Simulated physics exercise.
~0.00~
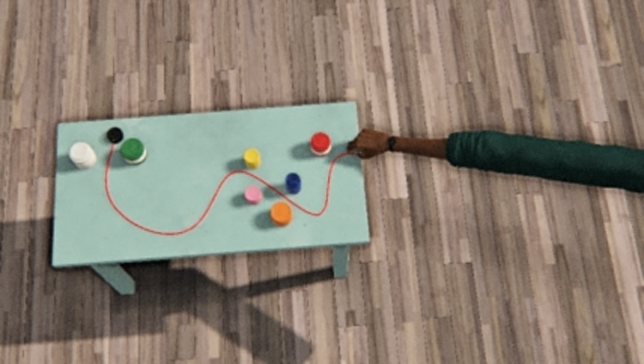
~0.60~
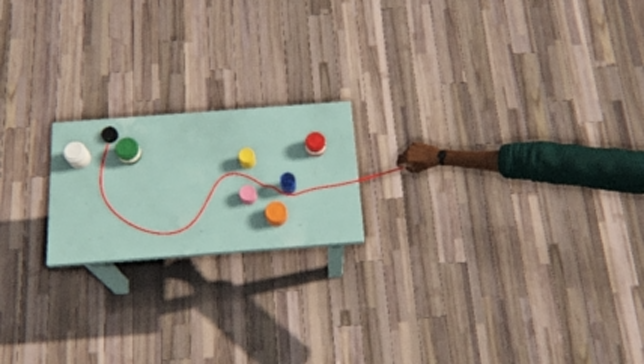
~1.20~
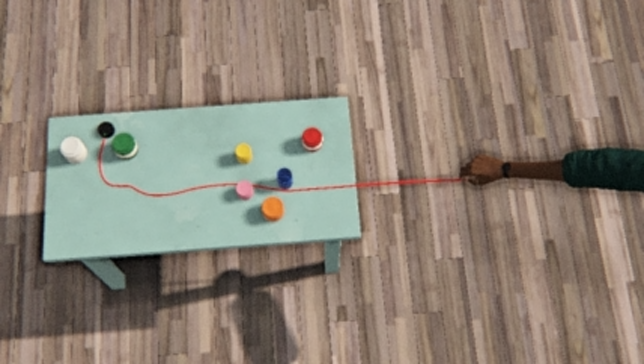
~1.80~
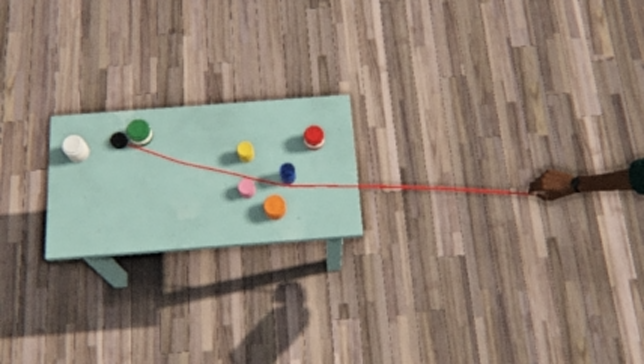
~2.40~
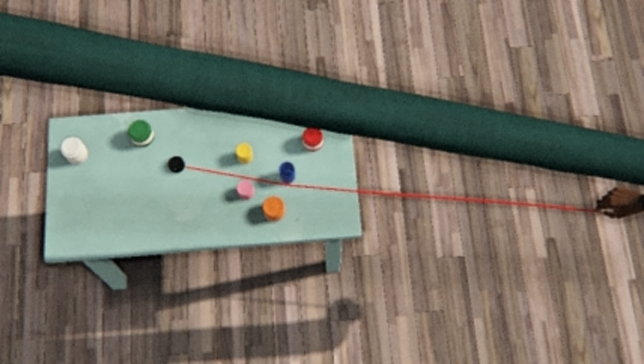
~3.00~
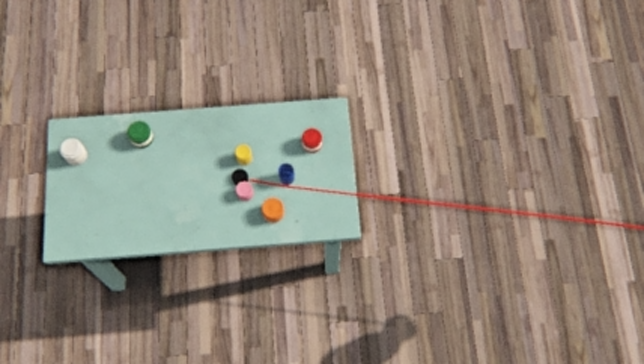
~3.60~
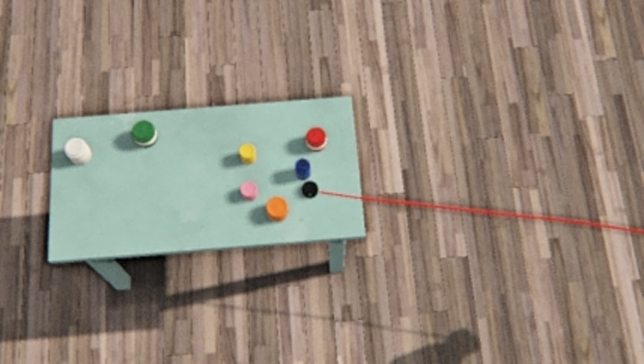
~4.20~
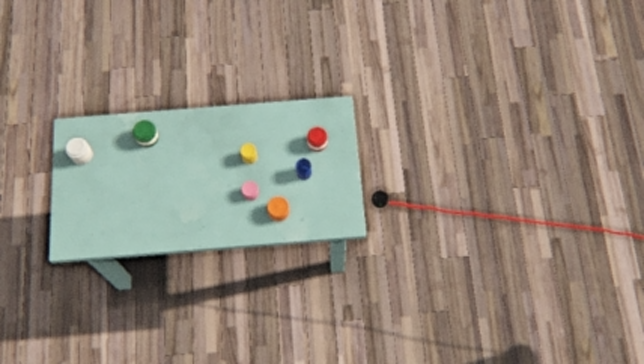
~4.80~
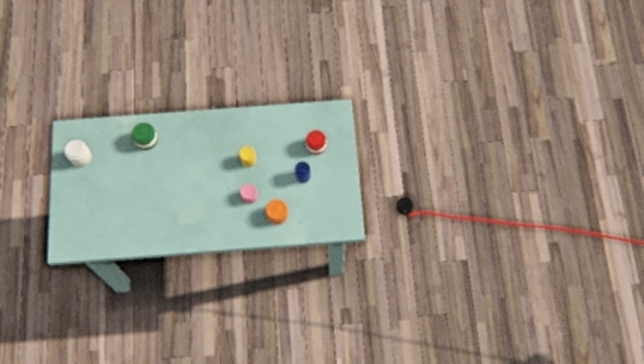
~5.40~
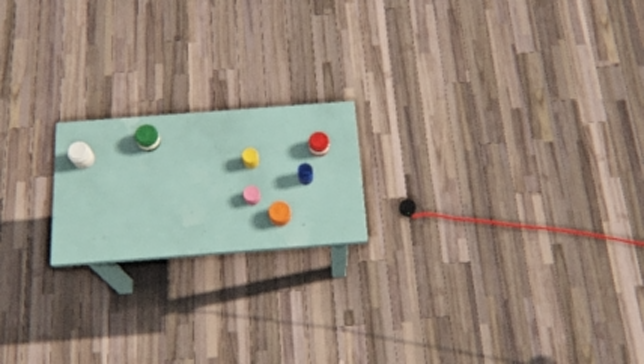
A hand pulling a red line rightward, dragging a black reel across a green table, nudging two containers, and off the edge.
